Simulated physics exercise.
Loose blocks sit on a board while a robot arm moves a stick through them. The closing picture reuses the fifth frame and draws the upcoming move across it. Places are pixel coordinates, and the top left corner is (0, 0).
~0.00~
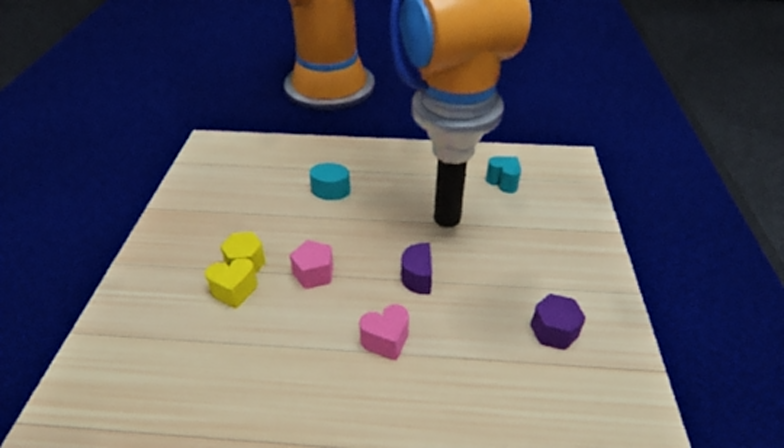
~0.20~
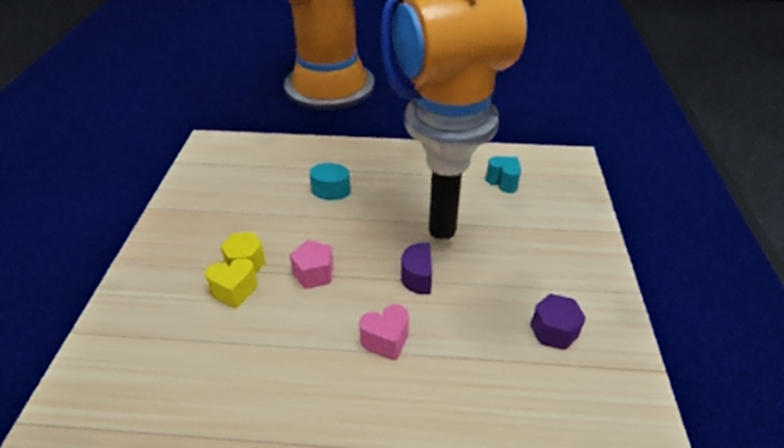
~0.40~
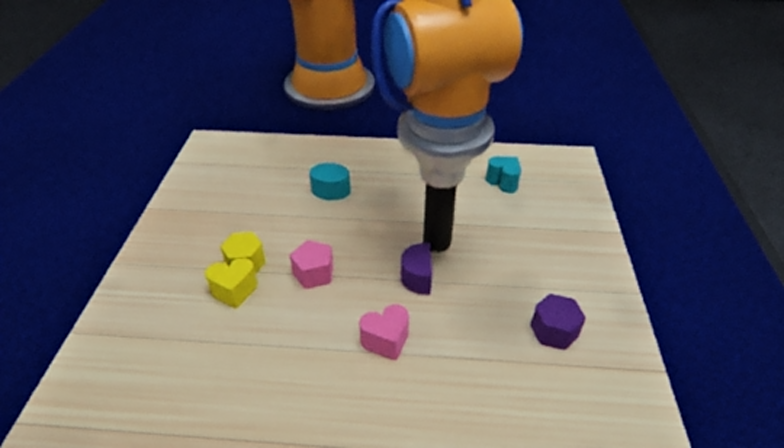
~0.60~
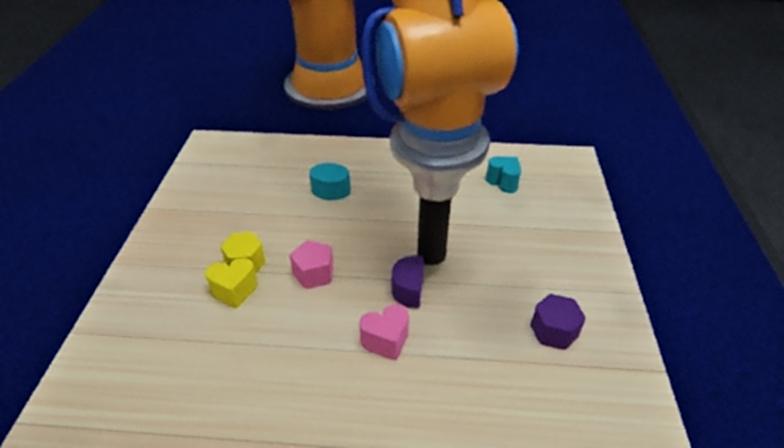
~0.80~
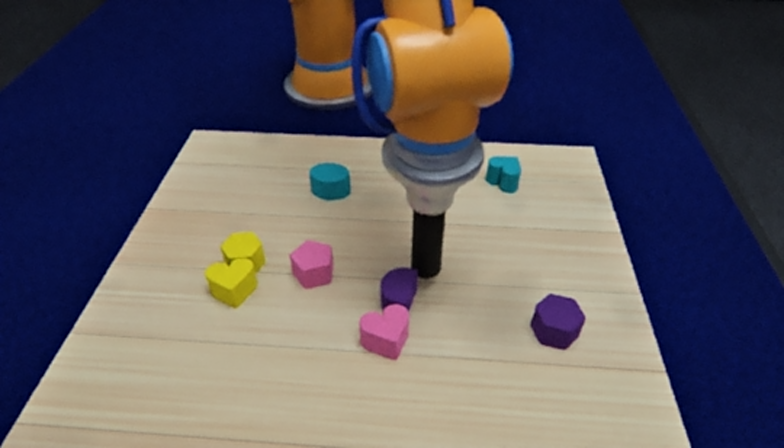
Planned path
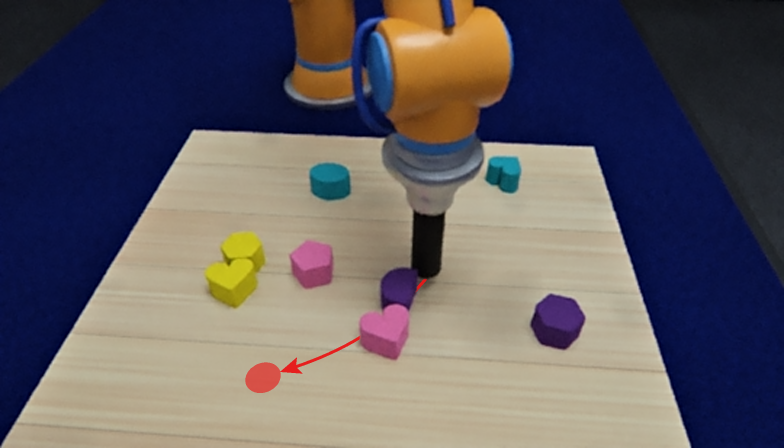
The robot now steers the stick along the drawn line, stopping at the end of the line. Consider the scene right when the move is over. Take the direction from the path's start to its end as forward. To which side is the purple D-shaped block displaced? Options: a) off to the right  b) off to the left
It's b.
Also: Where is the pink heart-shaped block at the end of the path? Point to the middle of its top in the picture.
Near (356, 386).
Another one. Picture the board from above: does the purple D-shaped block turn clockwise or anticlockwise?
It goes anticlockwise.
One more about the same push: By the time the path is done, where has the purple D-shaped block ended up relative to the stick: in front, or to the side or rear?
My answer is that the purple D-shaped block has slipped off.
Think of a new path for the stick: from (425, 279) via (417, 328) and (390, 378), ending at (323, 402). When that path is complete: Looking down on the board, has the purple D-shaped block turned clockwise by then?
Yes, it checks out.
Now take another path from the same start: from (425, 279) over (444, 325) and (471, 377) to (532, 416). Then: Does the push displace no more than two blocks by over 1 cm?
The answer is yes.
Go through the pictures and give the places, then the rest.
Stick tip (447, 220); block tops, pink heart-shaped block (386, 321); purple D-shaped block (418, 258), in the first frame.
Stick (442, 232); blocks unchanged, in the second frame.
Stick (437, 244); blocks unchanged, in the third frame.
Stick (432, 256); purple D-shaped block (409, 271), in the fourth frame.
Stick (426, 269); pink heart-shaped block (386, 321); purple D-shaped block (399, 283), in the fifth frame.
Path on the board, from (425, 279) over (387, 318) and (332, 353) to (263, 377).
What follows on the original path. One third of the way, stick (386, 309); pink heart-shaped block (360, 367), turned 30° clockwise; purple D-shaped block (368, 331), turned 35° anticlockwise.
Two thirds of the way, stick (330, 343); pink heart-shaped block (357, 384), turned 15° anticlockwise; purple D-shaped block (325, 362), turned 115° anticlockwise.
At the end, stick (260, 368); pink heart-shaped block (356, 386), turned 20° anticlockwise; purple D-shaped block (318, 368), turned 135° anticlockwise.
